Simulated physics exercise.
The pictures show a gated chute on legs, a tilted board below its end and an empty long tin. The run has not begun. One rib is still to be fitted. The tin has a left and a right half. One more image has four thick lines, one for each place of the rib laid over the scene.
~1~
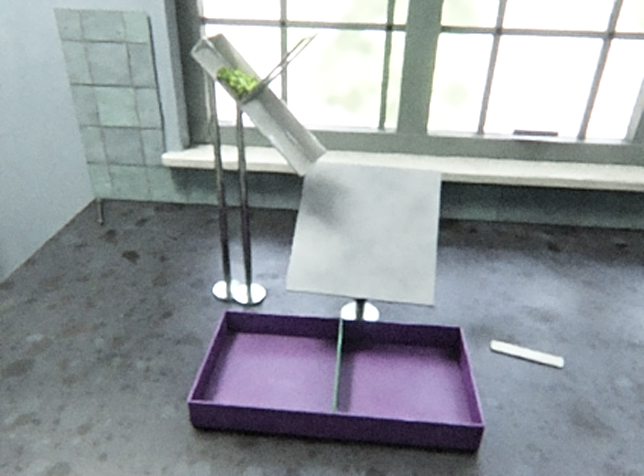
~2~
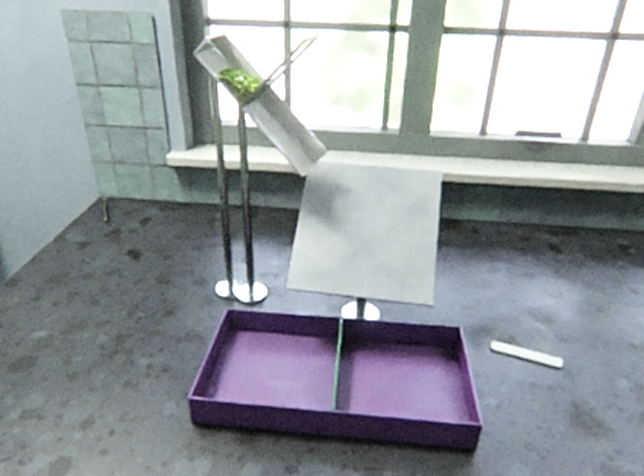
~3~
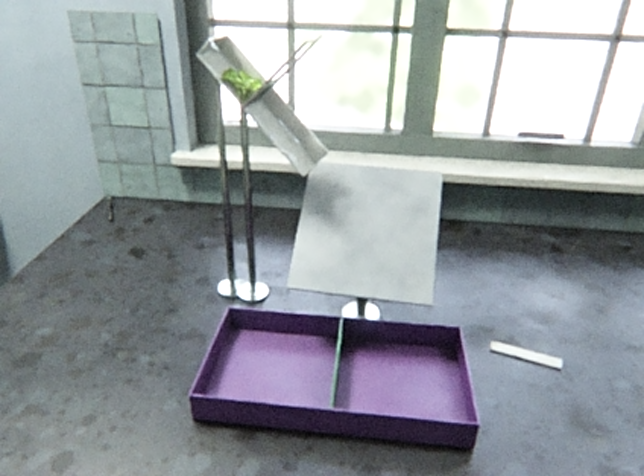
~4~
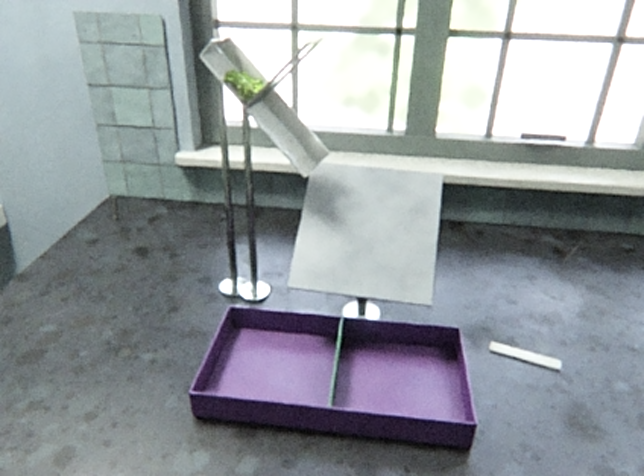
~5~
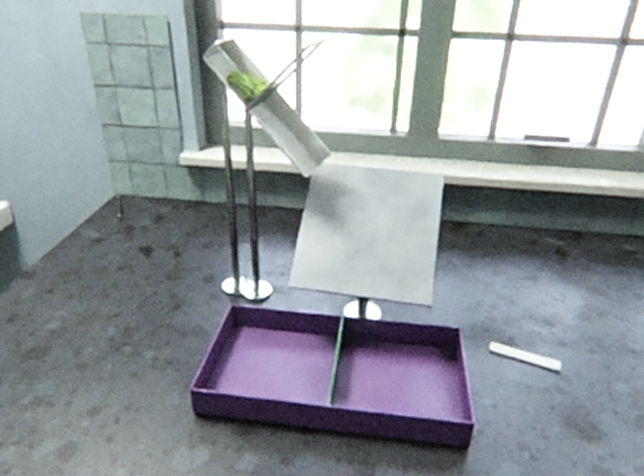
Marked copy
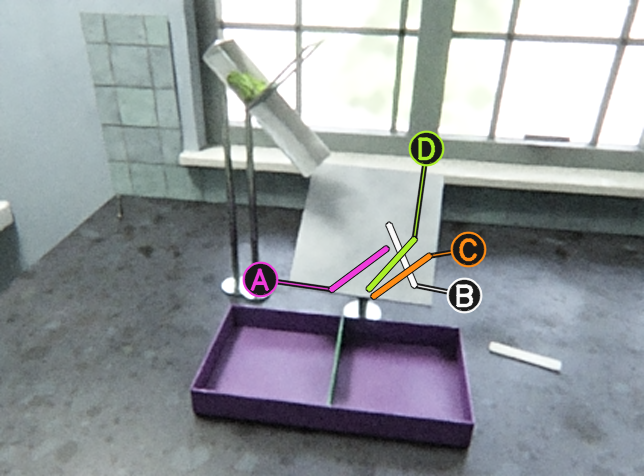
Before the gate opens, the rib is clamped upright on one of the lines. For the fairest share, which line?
Take D.
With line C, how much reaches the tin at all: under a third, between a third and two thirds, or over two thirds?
Over two thirds.
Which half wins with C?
Right.
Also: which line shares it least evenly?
B.
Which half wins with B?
The right half.
On the marked copy, line A from (386, 248) to (331, 289); line B from (389, 225) to (414, 285); line C from (429, 256) to (373, 296); line D from (414, 239) to (369, 288).
Choosing A, of what is caught, most in the left half, about a quarter in the right.
Choosing B, of what is caught, a small part in the left half, nearly all in the right.
Choosing C, of what is caught, about a quarter in the left half, most in the right.
Choosing D, of what is caught, about half in the left half, about half in the right.
